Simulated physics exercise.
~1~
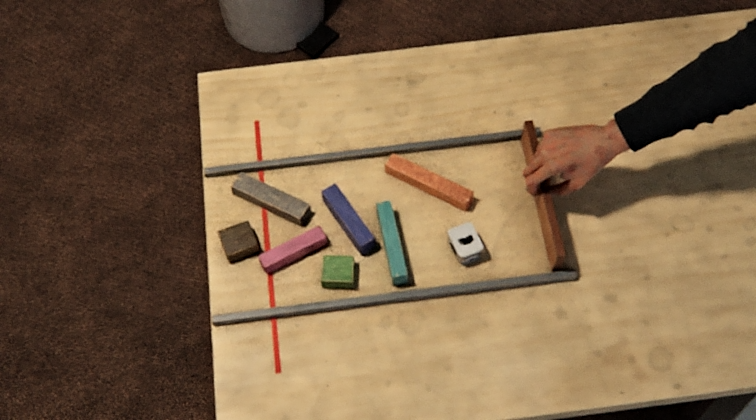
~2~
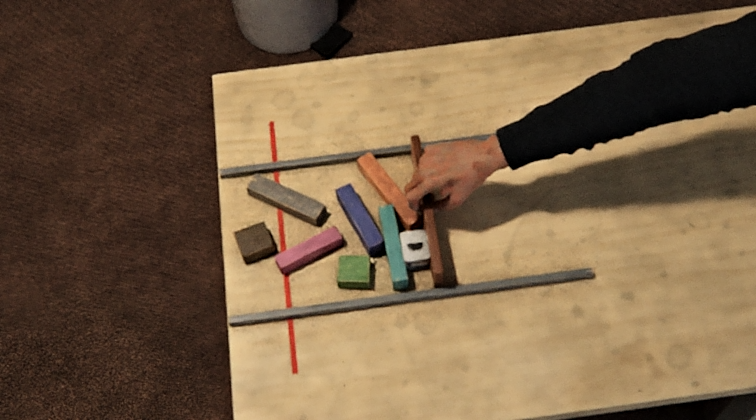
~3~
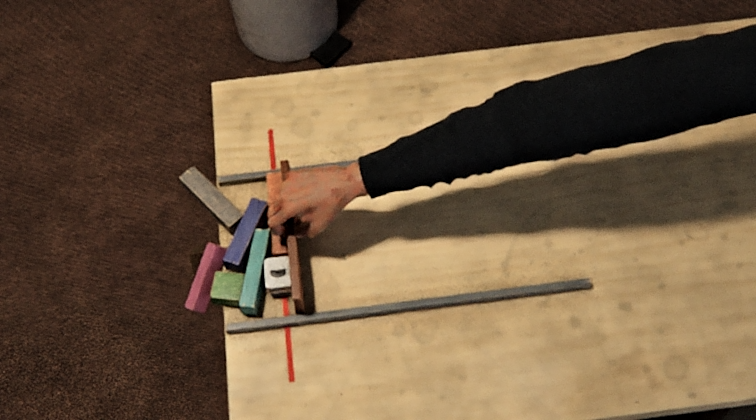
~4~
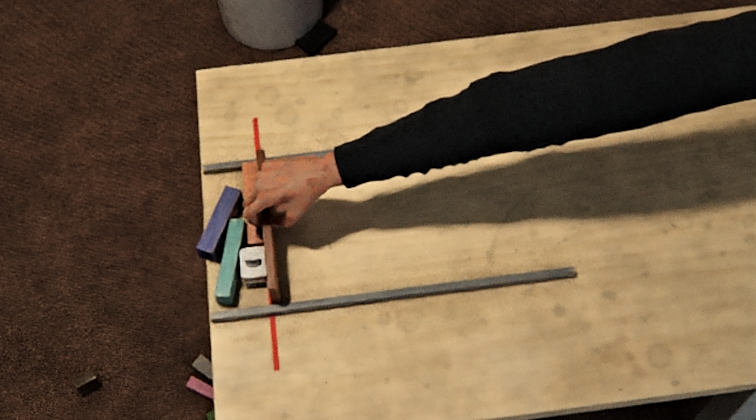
A hand slid an upright wooden board left between two rails, bunching the colored bars and blocks together and pushing them toward the table's end, until the black, grey, pink and green pieces had dropped off and the board stopped by the red tape.
